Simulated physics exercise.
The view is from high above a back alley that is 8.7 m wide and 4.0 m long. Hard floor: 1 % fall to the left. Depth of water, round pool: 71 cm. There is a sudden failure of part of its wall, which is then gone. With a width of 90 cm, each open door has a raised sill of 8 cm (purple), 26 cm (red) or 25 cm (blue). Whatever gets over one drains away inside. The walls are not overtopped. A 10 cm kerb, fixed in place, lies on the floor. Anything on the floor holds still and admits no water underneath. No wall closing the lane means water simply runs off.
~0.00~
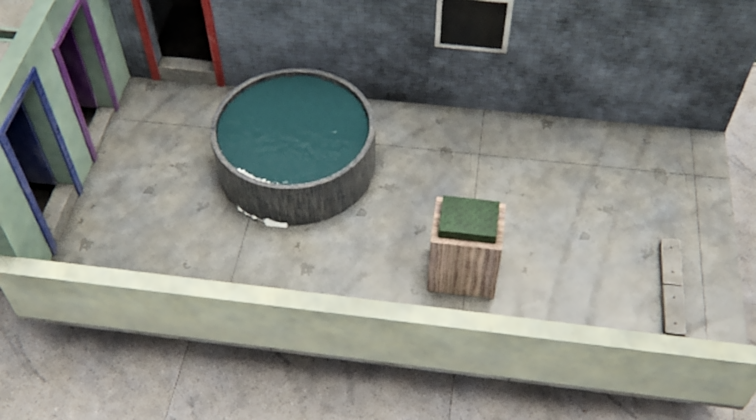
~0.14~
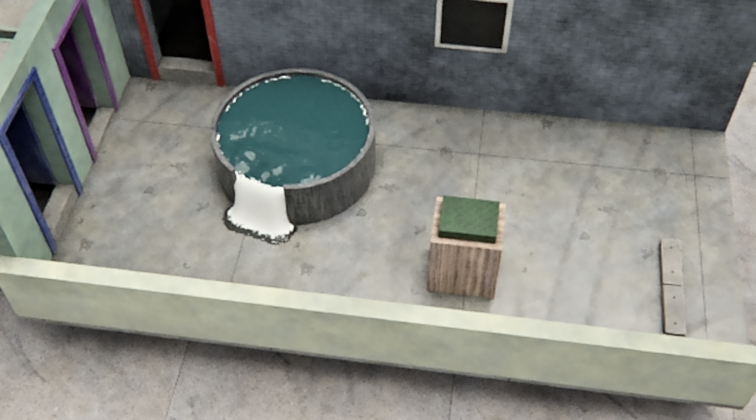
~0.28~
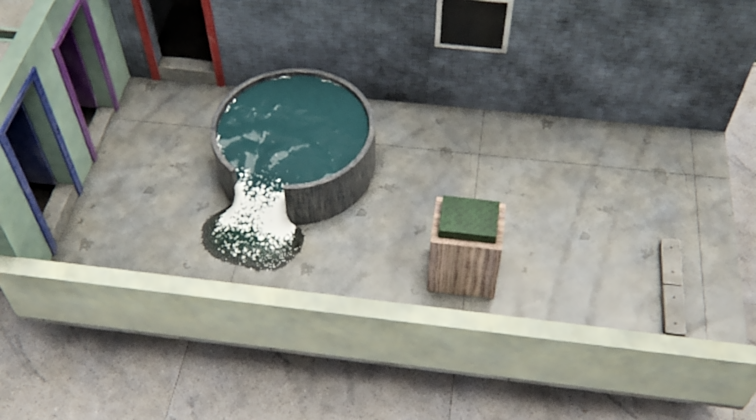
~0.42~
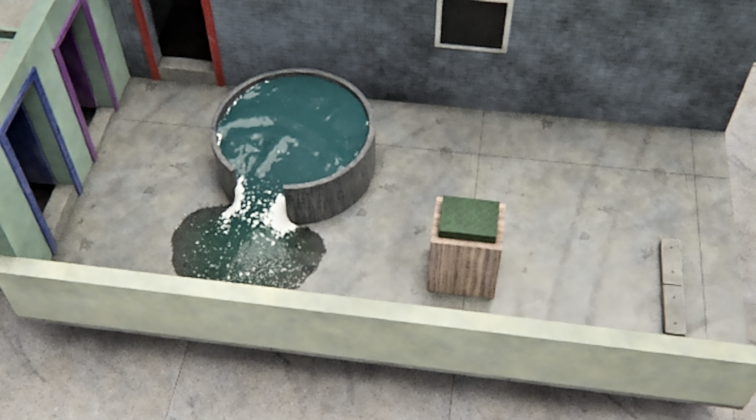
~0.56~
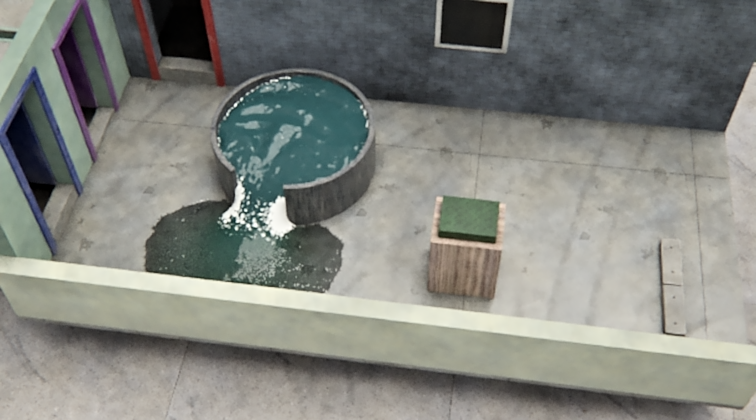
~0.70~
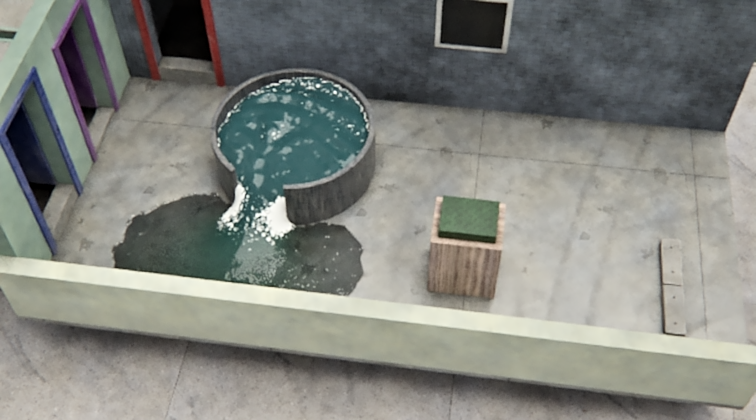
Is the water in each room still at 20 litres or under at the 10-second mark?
Purple door: No, over; red door: Yes, still at or under; blue door: Yes, still at or under.
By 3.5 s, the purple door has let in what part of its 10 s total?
It comes to about 0 per cent.
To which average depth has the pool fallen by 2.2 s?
It averages close to 42 cm.
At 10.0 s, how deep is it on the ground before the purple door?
13.5 cm or so.
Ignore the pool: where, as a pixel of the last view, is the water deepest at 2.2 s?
Close to pixel (51, 294).
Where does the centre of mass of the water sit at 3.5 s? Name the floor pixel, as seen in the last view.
Near (258, 206).
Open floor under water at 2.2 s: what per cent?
Wet share: Near 30 percent.
After 1.4 s water covers 20 % of the floor and is deepest (42 cm) near (38, 292); purple door not reached, red door not reached, blue door 2 cm at the sill, 0 L in.
After 2.2 s water covers 30 % of the floor and is deepest (41 cm) near (51, 294); purple door not reached, red door not reached, blue door 21 cm at the sill, 0 L in.
After 3.5 s water covers 55 % of the floor and is deepest (28 cm) near (38, 292); purple door 7 cm at the sill, 0 L in, red door 18 cm at the sill, 0 L in, blue door 21 cm at the sill, 3 L in.
After 6.0 s water covers 70 % of the floor and is deepest (21 cm) near (219, 95); purple door 6 cm at the sill, 0 L in, red door 19 cm at the sill, 0 L in, blue door 15 cm at the sill, 3 L in.
After 10.0 s water covers 95 % of the floor and is deepest (16 cm) near (38, 292); purple door 13 cm at the sill, 75 L in, red door 13 cm at the sill, 0 L in, blue door 10 cm at the sill, 3 L in.
